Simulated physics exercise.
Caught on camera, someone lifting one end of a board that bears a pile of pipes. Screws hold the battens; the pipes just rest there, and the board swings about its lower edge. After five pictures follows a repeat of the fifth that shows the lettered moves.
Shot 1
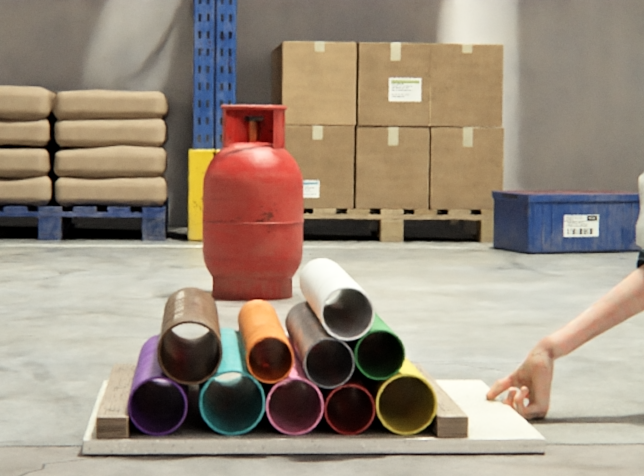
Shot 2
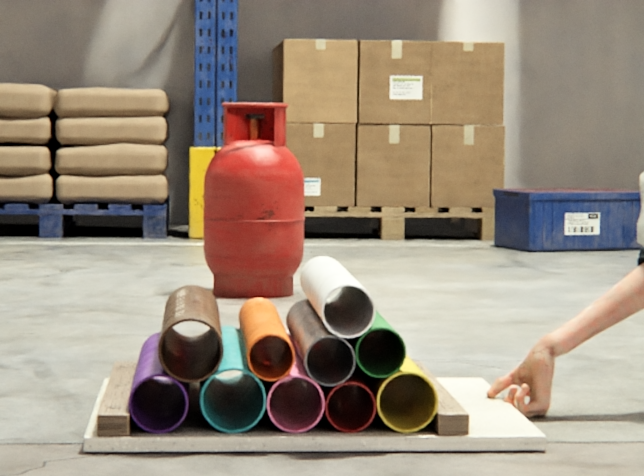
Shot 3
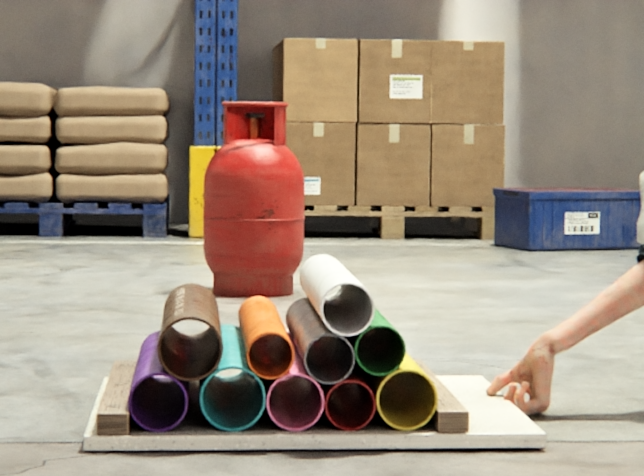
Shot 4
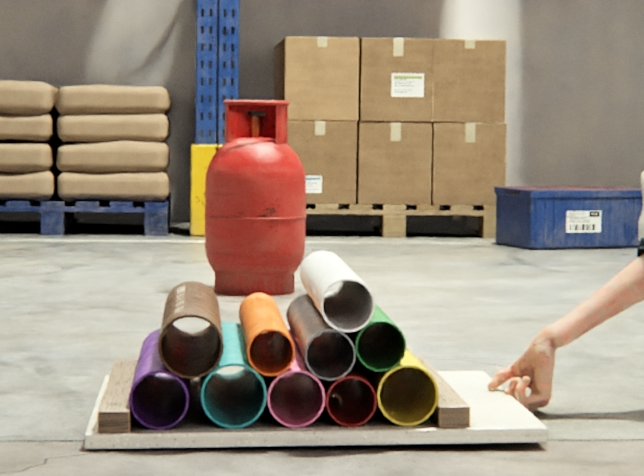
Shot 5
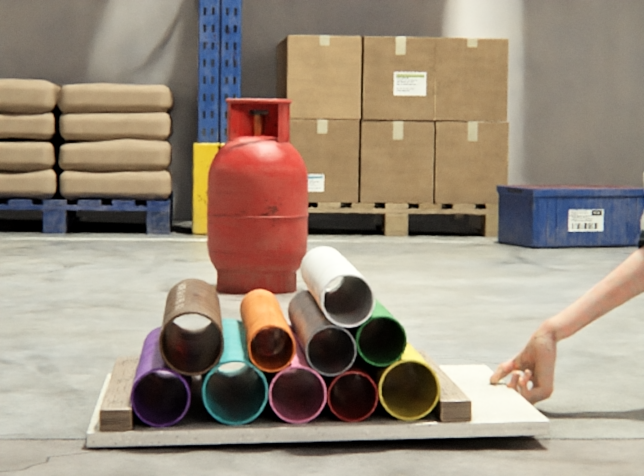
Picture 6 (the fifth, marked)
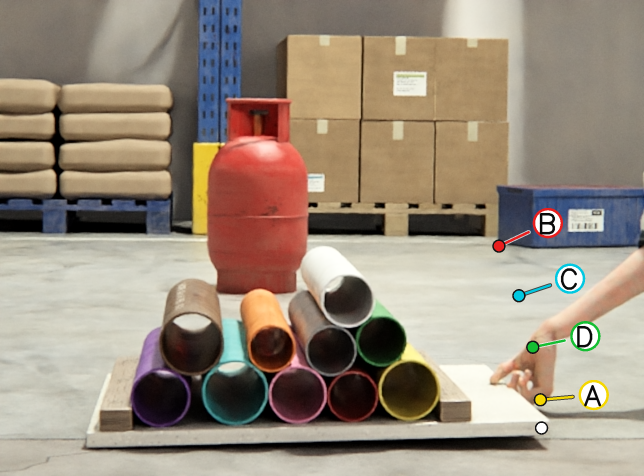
In a warehouse, a hand at the right slightly raising one end of a board bearing a stack of colourful pipes.
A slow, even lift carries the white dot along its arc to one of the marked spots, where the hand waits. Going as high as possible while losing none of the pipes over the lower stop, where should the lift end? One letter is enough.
It can be raised to C.
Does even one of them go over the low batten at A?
At A: No.
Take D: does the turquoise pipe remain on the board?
Yes.
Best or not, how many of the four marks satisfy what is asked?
Three of the four.
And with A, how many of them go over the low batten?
It comes to none.
On the marked copy, A at (540, 400); B at (499, 246); C at (519, 296); D at (533, 347); the white dot at (541, 428).
With C. Early on, board at 14°.
Further on, board at 19°.
At the end, board at 19°, none over the low batten.
As for the rest, A none over the low batten; B five over the low batten; D none over the low batten.
